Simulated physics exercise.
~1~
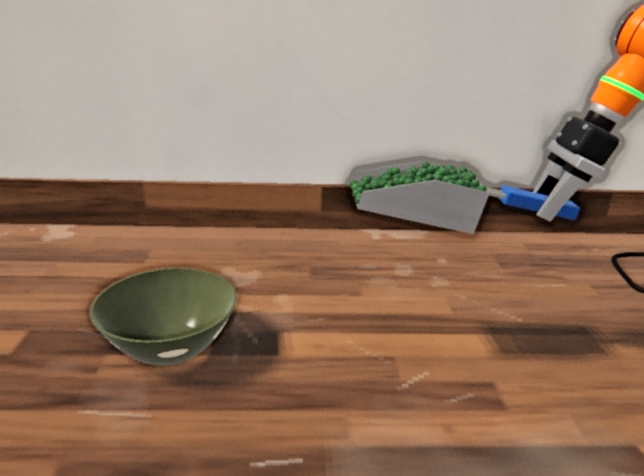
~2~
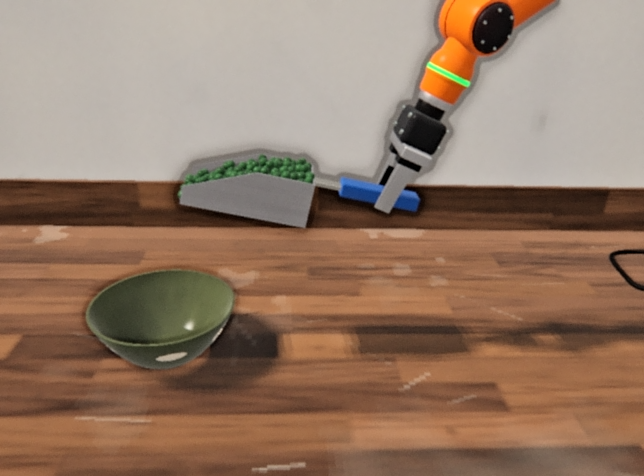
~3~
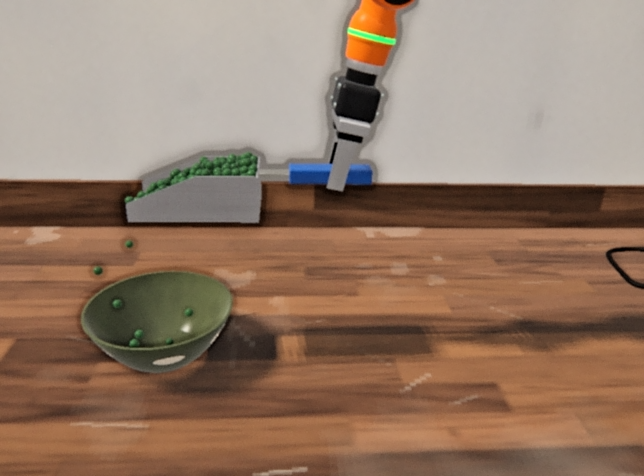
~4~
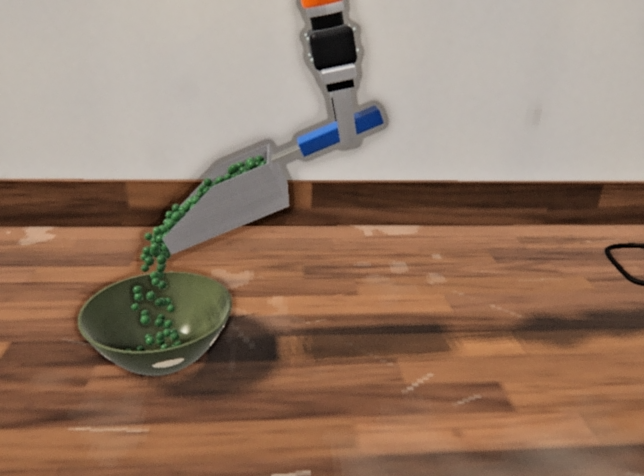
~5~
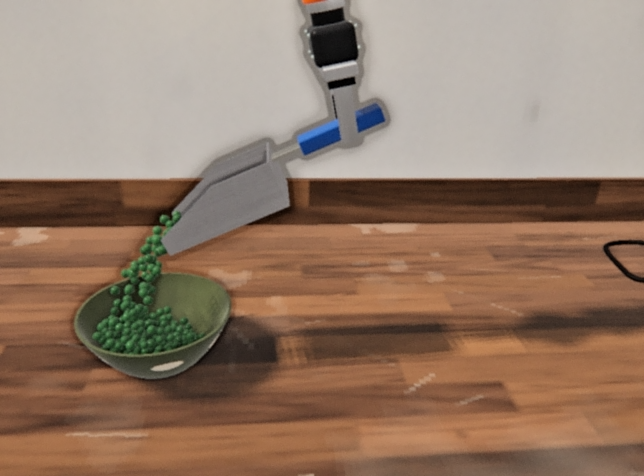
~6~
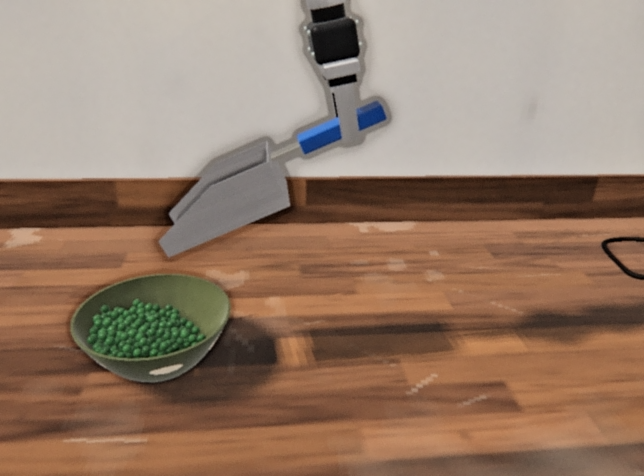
A robot arm carries a scoop left and tips its green beads into a bowl.
